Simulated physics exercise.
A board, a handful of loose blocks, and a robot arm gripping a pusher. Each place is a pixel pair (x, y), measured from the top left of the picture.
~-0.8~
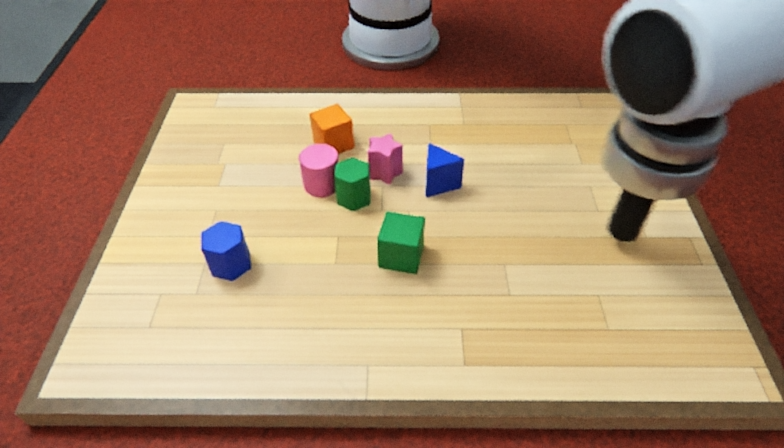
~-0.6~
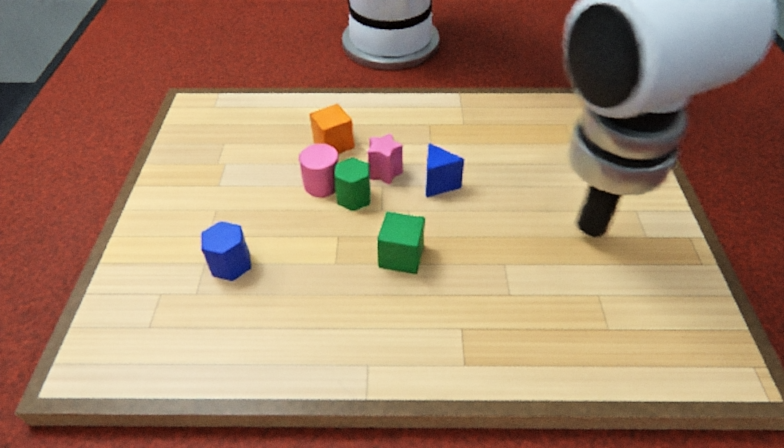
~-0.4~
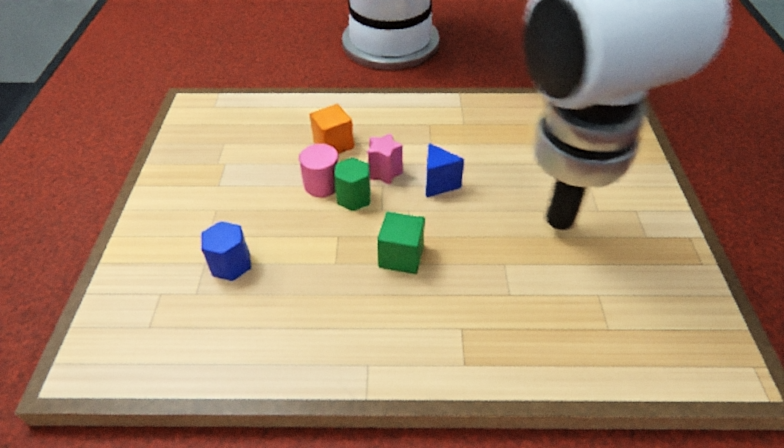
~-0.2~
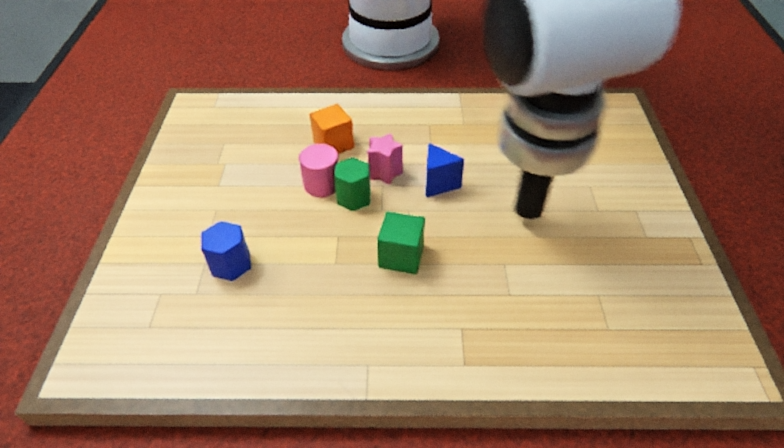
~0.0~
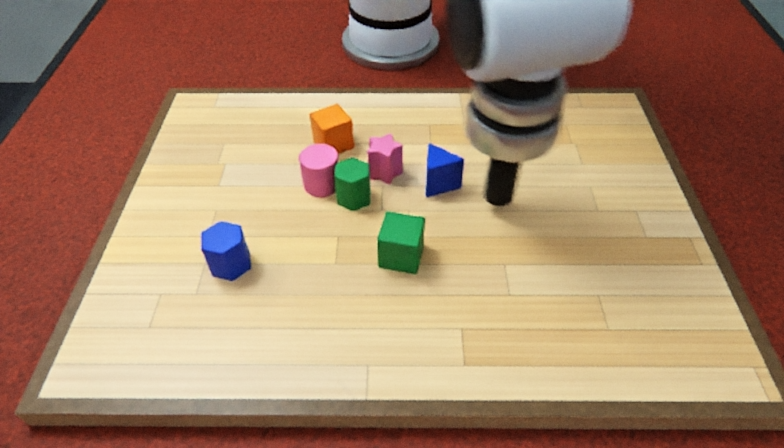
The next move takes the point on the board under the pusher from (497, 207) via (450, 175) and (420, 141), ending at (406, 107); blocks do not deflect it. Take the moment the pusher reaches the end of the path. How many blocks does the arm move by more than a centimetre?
My guess is one.
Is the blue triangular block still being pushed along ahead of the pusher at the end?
I expect not.
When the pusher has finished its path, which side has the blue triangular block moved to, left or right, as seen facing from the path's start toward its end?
The left-hand side.
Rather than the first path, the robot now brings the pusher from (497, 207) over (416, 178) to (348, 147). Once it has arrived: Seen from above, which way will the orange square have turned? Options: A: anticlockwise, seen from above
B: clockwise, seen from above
The one that fits is B, clockwise, seen from above.
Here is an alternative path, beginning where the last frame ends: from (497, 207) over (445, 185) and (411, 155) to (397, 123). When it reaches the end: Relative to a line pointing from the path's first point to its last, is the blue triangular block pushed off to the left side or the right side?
Answer: Leftward.
The first path, step by step. One third of the way, pusher (451, 163); blue triangular block (422, 151), turned 55° anticlockwise.
Two thirds of the way, pusher (420, 129); blue triangular block (417, 146), turned 95° anticlockwise.
At the end, pusher (406, 97); pink star-shaped block unmoved; blue triangular block (417, 146), turned 95° anticlockwise.
